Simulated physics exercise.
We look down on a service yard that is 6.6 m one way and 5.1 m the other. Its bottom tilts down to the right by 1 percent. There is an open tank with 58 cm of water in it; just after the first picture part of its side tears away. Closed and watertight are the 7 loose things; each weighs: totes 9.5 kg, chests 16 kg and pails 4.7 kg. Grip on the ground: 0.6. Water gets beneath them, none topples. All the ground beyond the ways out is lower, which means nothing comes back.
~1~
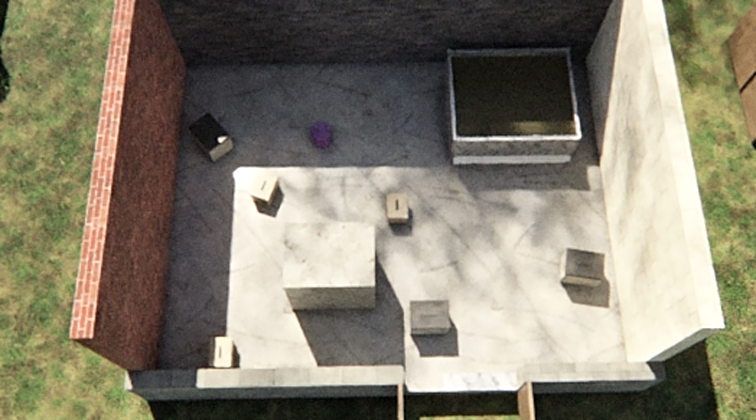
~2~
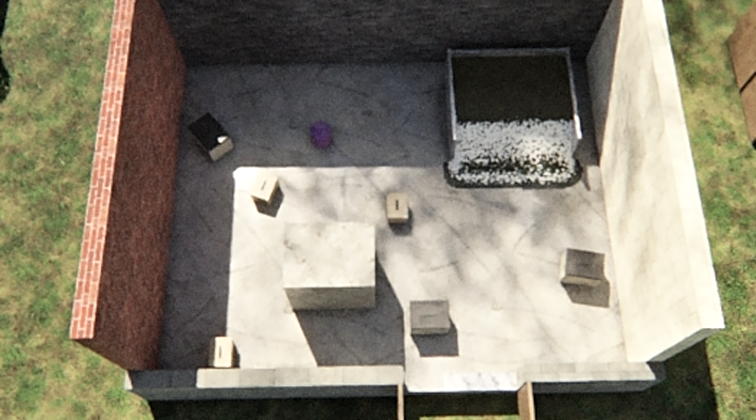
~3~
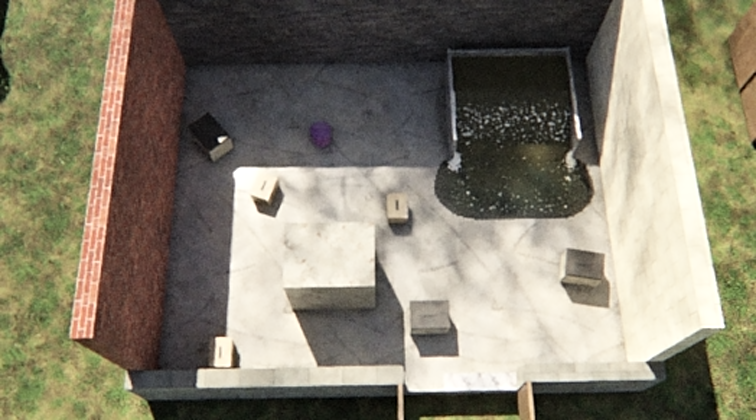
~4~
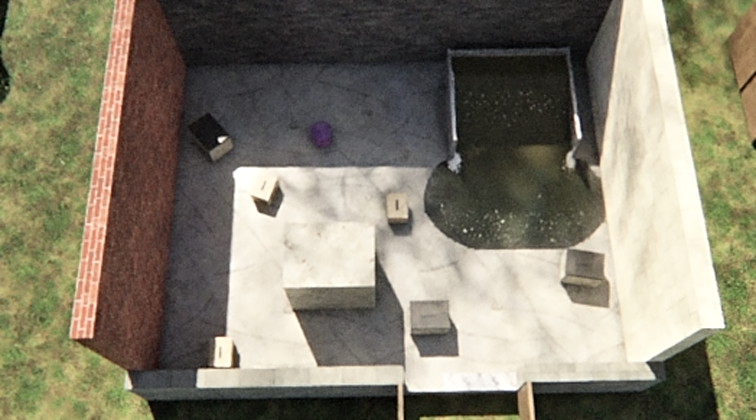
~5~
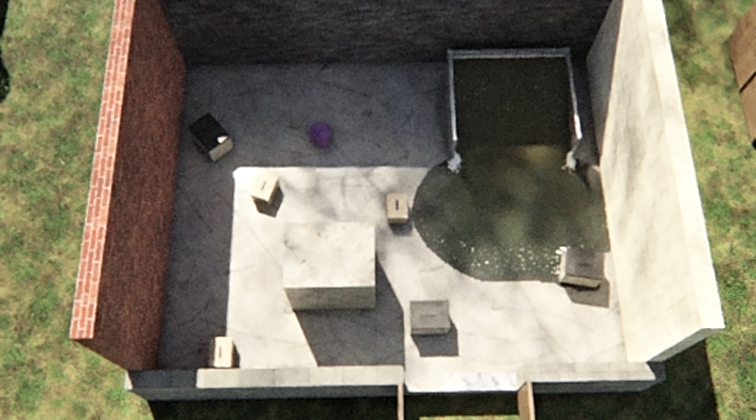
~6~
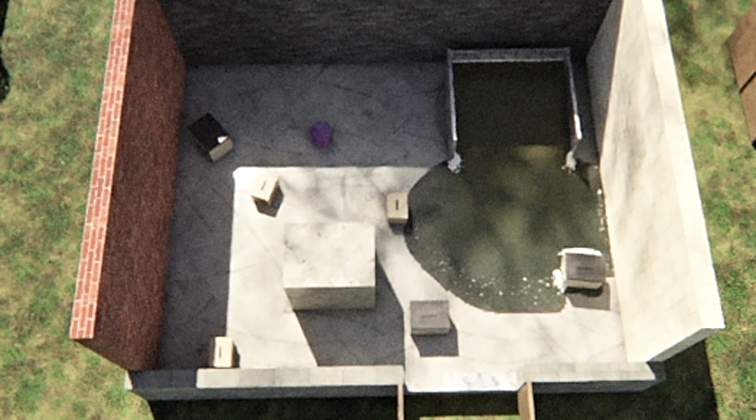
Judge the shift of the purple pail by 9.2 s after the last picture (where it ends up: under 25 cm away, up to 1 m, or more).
Observation: Purple pail scarcely moves.
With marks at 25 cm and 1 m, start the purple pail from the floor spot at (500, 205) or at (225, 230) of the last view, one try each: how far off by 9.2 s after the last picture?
Results, in order: Borne far off, then essentially stationary.
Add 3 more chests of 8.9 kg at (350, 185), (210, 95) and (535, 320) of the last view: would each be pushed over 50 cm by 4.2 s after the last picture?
Answers, first to last: Not exceeding, not exceeding, exceeding.
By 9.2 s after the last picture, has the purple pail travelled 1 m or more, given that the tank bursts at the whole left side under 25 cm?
Well, the purple pail is flushed away.
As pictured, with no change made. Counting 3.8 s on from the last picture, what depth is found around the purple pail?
About 0 cm.
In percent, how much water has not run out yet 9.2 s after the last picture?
Somewhere near 66 percent, give or take.
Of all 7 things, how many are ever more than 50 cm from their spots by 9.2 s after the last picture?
Total: 3.
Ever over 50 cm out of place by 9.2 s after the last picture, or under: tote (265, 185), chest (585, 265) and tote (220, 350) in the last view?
Within the limit, then beyond the limit, then beyond the limit.
Then, 1.2 s after the last picture the purple pail is near (320, 130), 0.0 m from its start, aground; 0 of 7 are out; 1 afloat.
Then, 3.8 s after the last picture the purple pail is near (320, 130), 0.0 m from its start, aground; 1 of 7 are out; 1 afloat.
Then, 6.2 s after the last picture the purple pail is near (320, 130), 0.0 m from its start, aground; 1 of 7 are out; 0 afloat.
Then, 9.2 s after the last picture the purple pail is near (320, 130), 0.0 m from its start, aground; 1 of 7 are out; 0 afloat.
